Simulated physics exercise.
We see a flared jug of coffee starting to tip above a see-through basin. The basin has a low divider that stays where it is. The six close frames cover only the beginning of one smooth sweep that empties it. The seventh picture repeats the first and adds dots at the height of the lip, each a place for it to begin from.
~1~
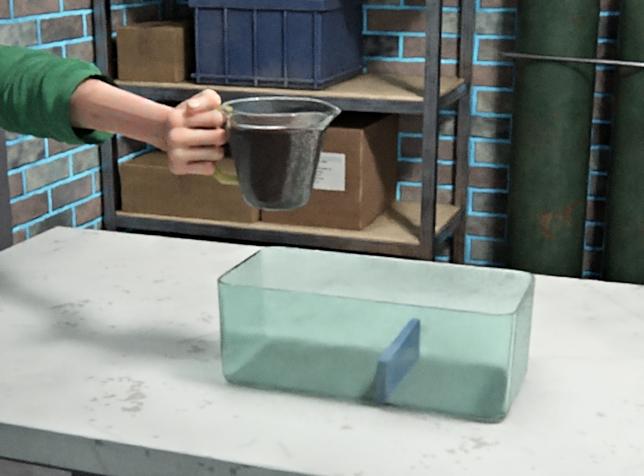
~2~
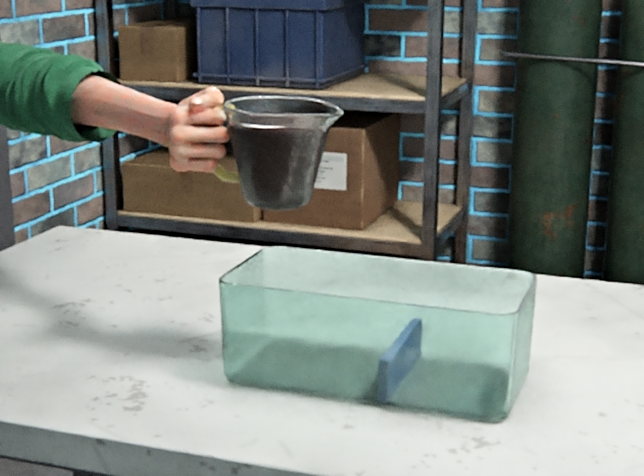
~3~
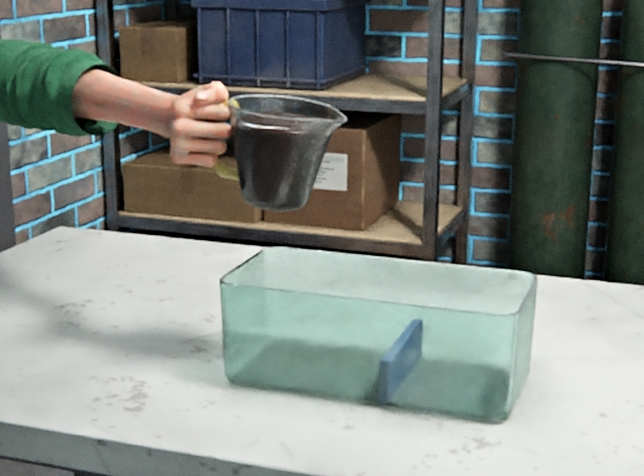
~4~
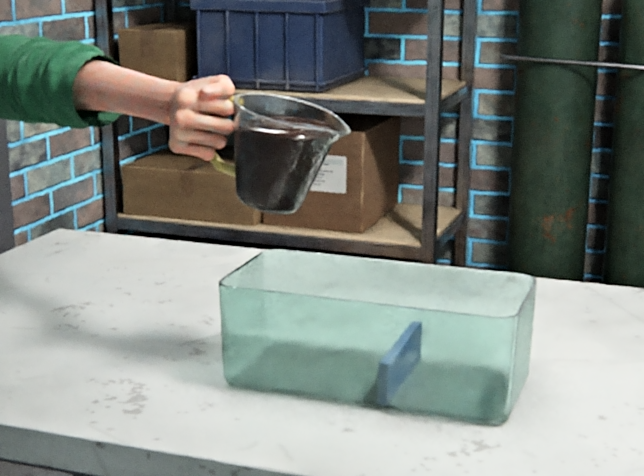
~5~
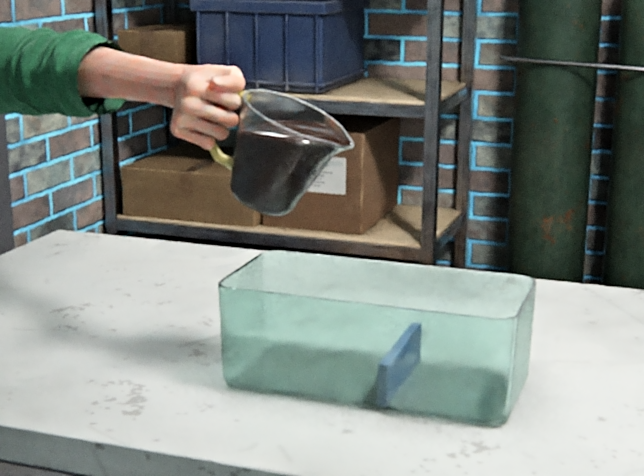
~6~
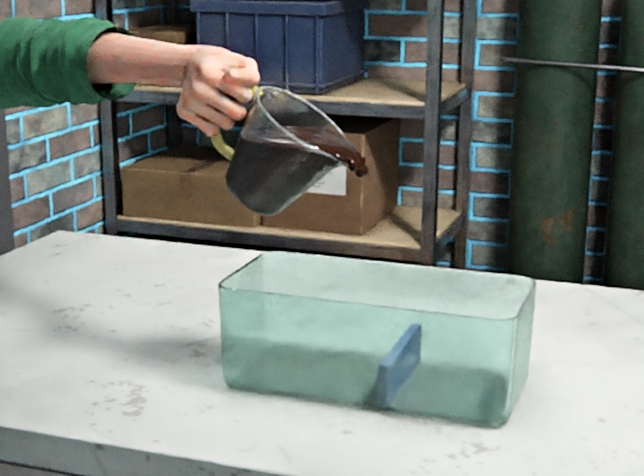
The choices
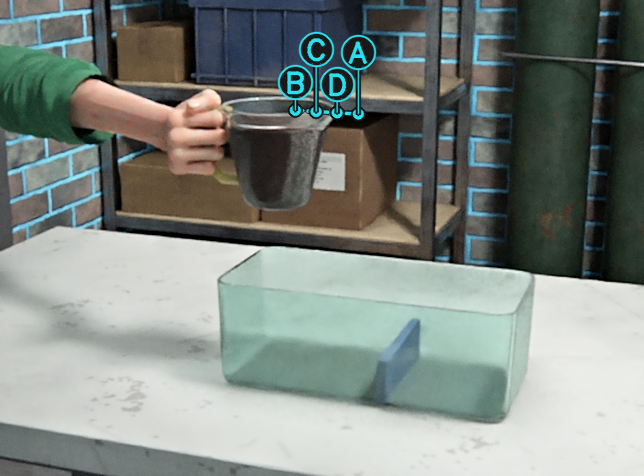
In a workshop with a brick wall lined in bright blue, metal shelving and tall green cylinders, a fixed view looks slightly down on a pale, scuffed table. A green-sleeved arm from the left holds a clear jug of dark coffee above a see-through greenish basin with a short blue divider inside. The hand holds the jug upright, then tilts it rightward until coffee slips over its lip.
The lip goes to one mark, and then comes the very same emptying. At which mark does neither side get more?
A.
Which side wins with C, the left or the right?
The left side.
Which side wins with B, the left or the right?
More ends on the left.
In cyan, A at (358, 114); B at (295, 110); C at (316, 111); D at (337, 112).
With A, about 50 % ends left of the wall and 49 % right of it.
With B, about 94 % ends left of the wall and 5 % right of it.
With C, about 92 % ends left of the wall and 5 % right of it; 3 % is lost outside.
With D, about 73 % ends left of the wall and 24 % right of it.
